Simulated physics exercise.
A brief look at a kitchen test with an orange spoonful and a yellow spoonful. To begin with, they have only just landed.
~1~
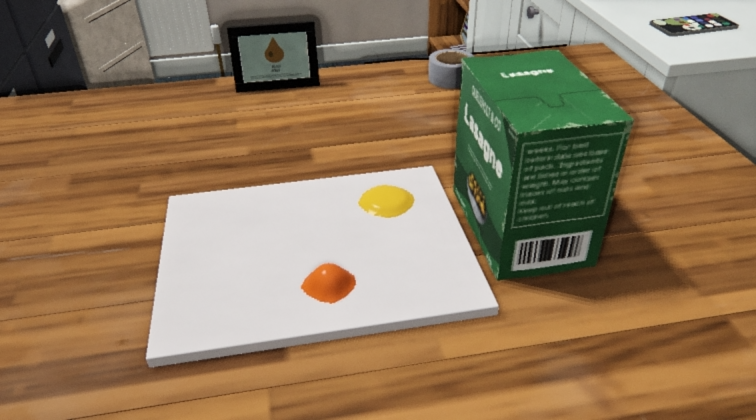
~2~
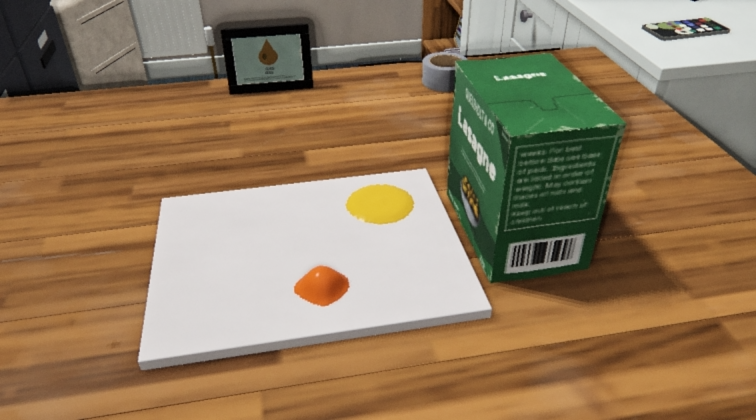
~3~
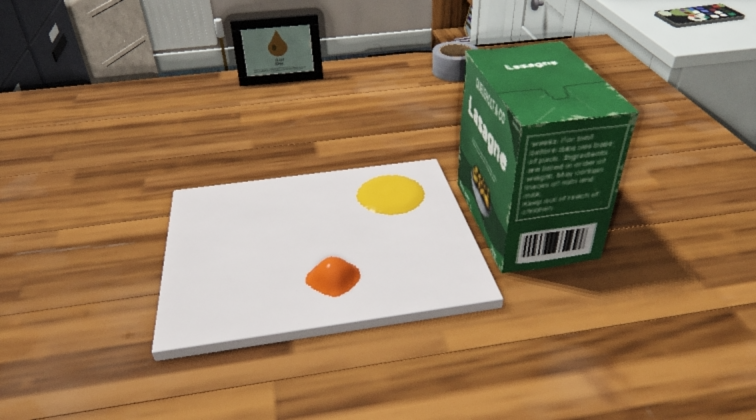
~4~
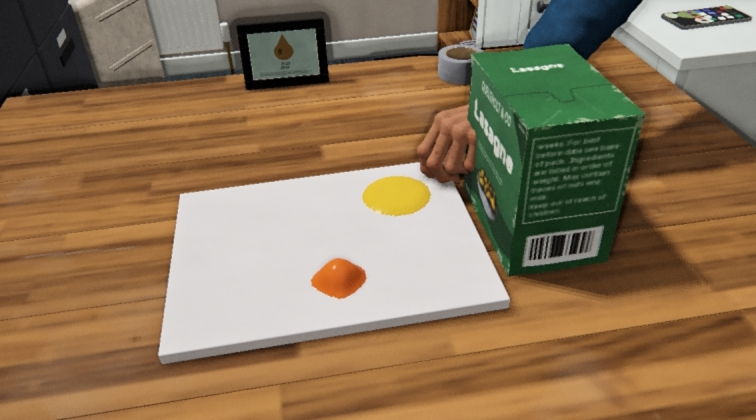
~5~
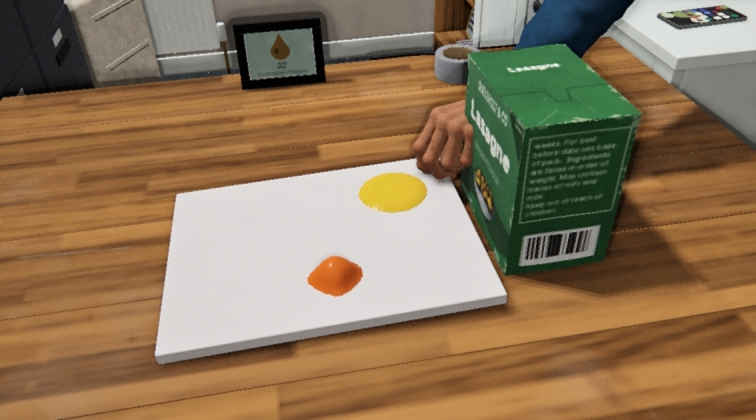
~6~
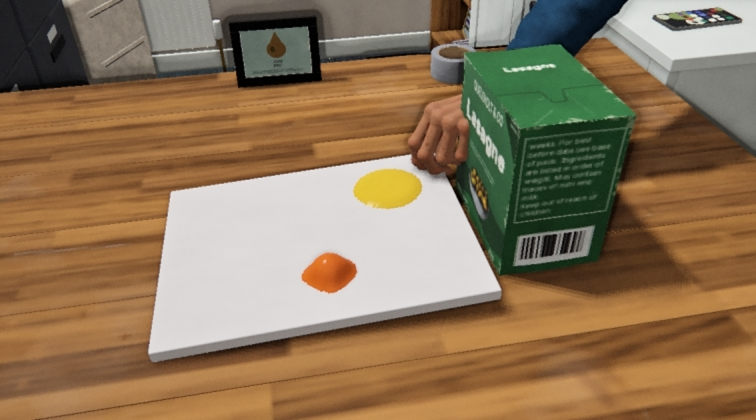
A hand in a blue sleeve reaches in from behind a green lasagne packet to a white board on a wooden kitchen counter, seen from slightly above. An orange heap sits near the board's front and a yellow puddle near its back right. The yellow spreads flatter while the orange stays heaped, the view shifts slightly, then the hand takes the board's right end and raises it very slightly.
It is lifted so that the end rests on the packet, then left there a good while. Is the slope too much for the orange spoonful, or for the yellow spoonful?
Orange spoonful stays put, yellow spoonful stays put.
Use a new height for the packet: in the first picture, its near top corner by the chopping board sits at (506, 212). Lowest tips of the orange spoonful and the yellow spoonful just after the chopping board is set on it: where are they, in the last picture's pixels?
(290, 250), then (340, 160).
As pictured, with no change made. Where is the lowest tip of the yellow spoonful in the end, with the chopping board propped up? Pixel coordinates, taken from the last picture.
I reckon it stops at roughly pixel (254, 149).
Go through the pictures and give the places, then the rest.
In the first frame, the chopping board lies flat; orange spoonful (328, 275) a tall heap; yellow spoonful (387, 198) a low mound; packet (561, 208).
In the second frame, they settle; orange spoonful (322, 278) a tall heap; yellow spoonful (380, 201) spread thin.
In the third frame, at rest; orange spoonful (333, 269) a tall heap; yellow spoonful (391, 192) spread thin.
In the fourth frame, a hand takes the end; orange spoonful (339, 271) a tall heap; yellow spoonful (397, 193) spread thin.
In the fifth frame, the end is rising; orange spoonful (335, 269) a tall heap; yellow spoonful (393, 190) spread thin.
In the sixth frame, the chopping board slopes by about 3°; orange spoonful (329, 265) a tall heap; yellow spoonful (388, 186) spread thin; packet (563, 203).
Shortly, slope about 36°; the orange spoonful has not moved; the yellow spoonful has crept a little.
Then, the orange spoonful has not moved; the yellow spoonful has crept down a long way.
At the finish, slope about 36°; the orange spoonful has not moved; the yellow spoonful has crept down a long way.
